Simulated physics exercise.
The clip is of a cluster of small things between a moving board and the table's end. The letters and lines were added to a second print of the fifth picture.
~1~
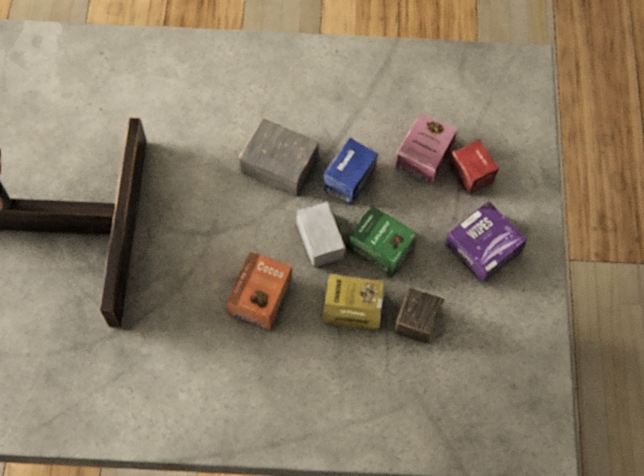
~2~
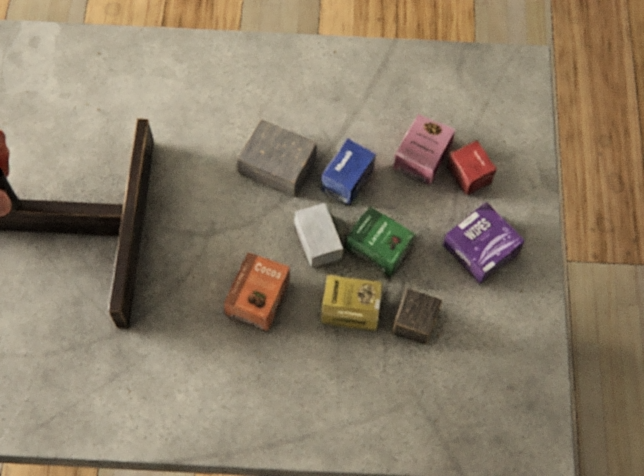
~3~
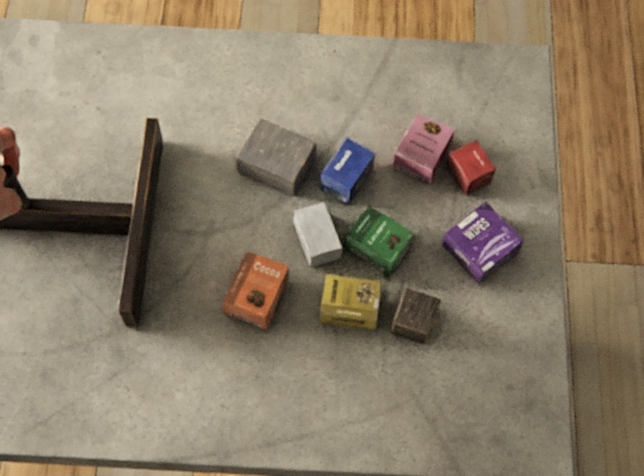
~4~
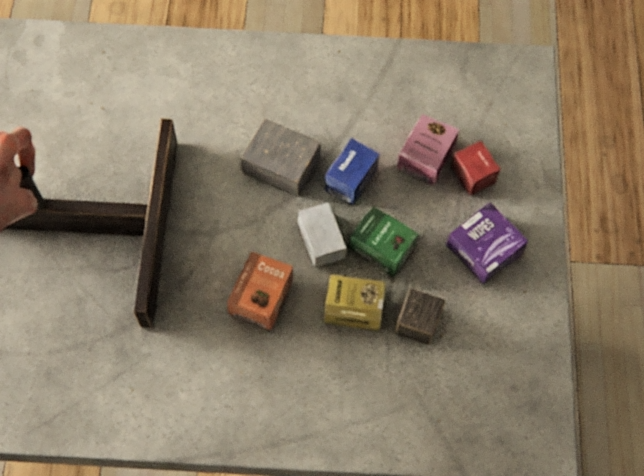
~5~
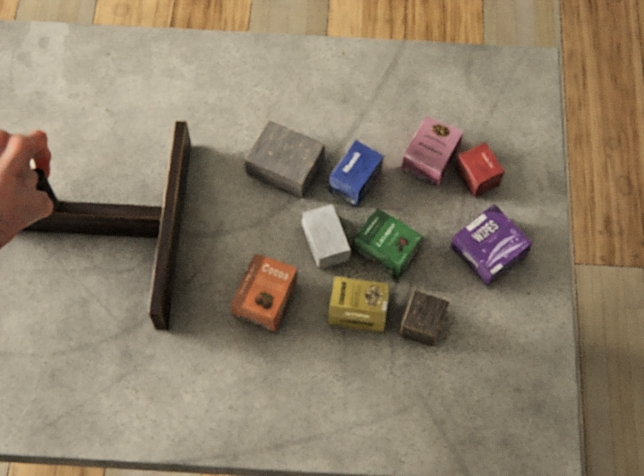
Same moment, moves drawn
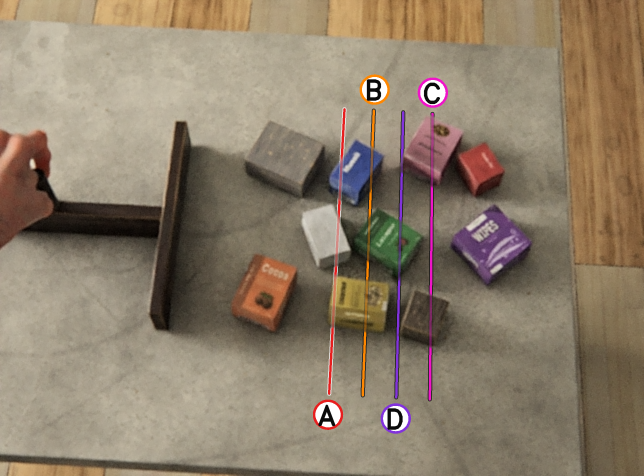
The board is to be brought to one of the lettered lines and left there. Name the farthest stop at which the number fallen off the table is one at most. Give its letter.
As far as mark C.
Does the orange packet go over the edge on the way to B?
By then, no.
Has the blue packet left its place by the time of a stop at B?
Yes.
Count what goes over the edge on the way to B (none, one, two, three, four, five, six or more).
The count is none.
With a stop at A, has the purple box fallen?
No.
On the copy, A at (337, 242); B at (369, 244); C at (431, 247); D at (400, 245).
On C. First, board (262, 218); grey block (312, 154); orange packet (288, 292).
Then, board (356, 223); red packet (522, 170); pink packet (482, 141).
Finally, board (430, 227); red packet (558, 175); black block (557, 324); none fallen.
By contrast, A is within the limit but short; B is within the limit but short; D is within the limit but short.
